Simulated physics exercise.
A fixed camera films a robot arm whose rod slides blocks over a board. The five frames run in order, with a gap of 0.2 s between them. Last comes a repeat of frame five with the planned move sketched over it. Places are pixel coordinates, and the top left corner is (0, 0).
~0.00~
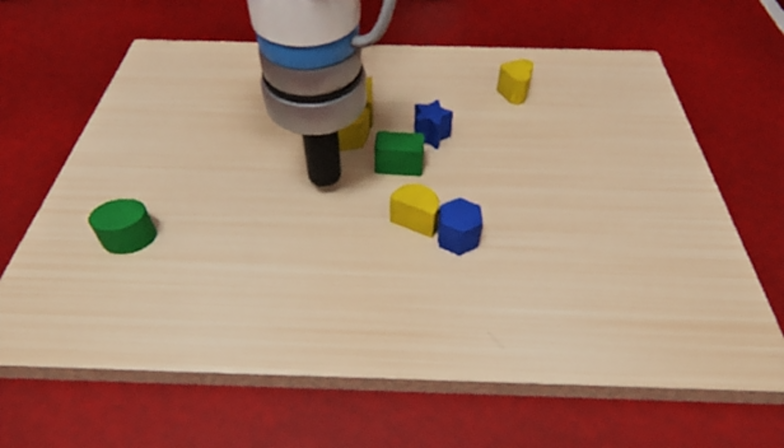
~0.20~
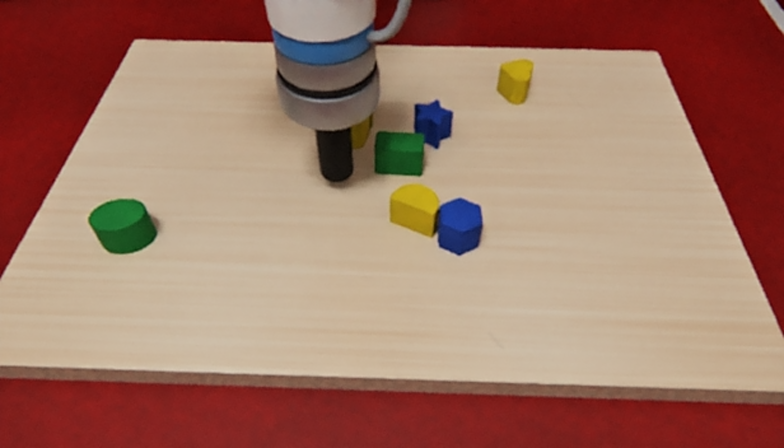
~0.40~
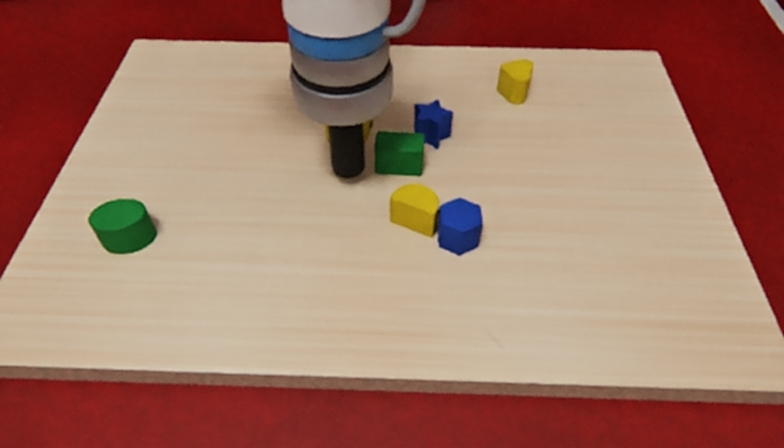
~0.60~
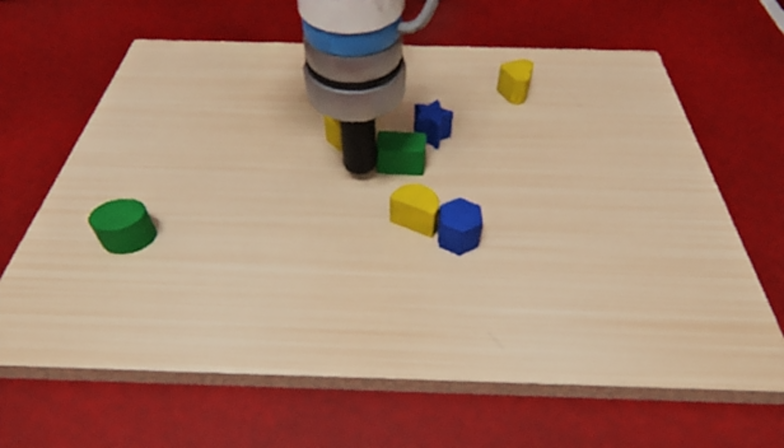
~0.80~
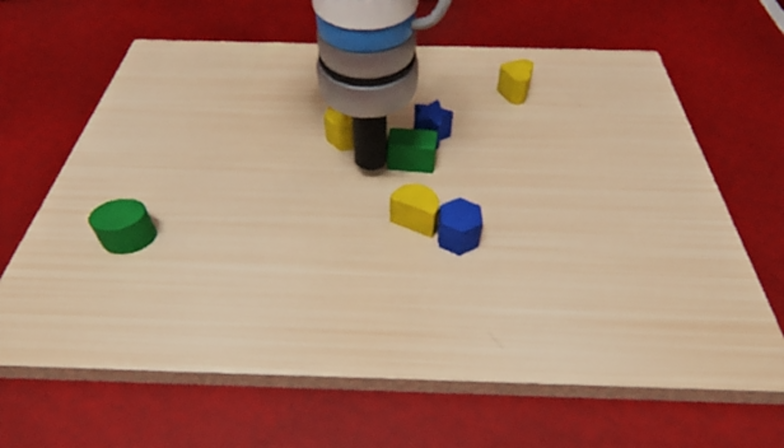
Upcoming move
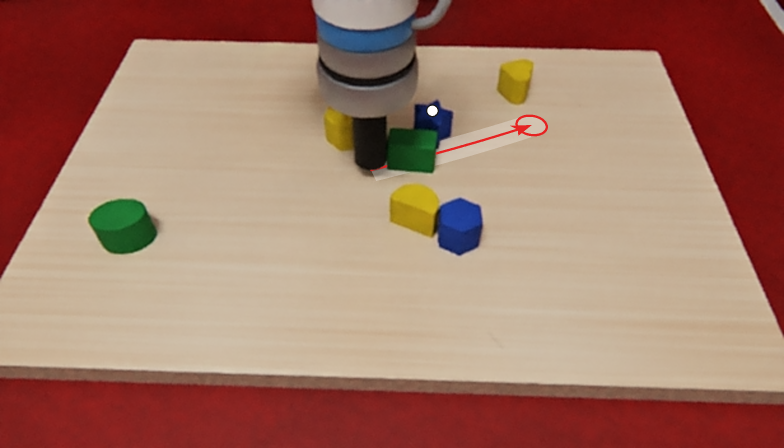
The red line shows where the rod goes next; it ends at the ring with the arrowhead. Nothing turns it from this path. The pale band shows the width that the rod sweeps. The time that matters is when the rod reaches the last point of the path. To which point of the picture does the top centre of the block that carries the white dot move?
That would be at about pixel (448, 102).
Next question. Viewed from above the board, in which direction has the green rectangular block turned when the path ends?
Looking down, it rotates clockwise.
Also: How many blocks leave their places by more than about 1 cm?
It will shift two blocks.
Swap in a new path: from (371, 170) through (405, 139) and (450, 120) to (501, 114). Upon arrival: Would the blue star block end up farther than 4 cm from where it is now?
I expect so.
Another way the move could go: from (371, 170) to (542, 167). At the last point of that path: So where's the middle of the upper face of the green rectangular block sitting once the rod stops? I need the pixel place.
Its top face will be centred at roughly (493, 115).
Drawn move, from (371, 170) directly to (532, 125); the dot is on the blue star block.
The first path, step by step. One third of the way, rod at (429, 146); green rectangular block at (472, 126); blue star block at (439, 107), turned 45° anticlockwise.
Two thirds of the way, rod at (484, 131); green rectangular block at (528, 121), turned 45° clockwise; blue star block at (448, 102), turned 110° anticlockwise.
At the end, rod at (534, 116); yellow hexagonal block still; green rectangular block at (555, 121), turned 120° clockwise; blue star block at (448, 102), turned 110° anticlockwise.
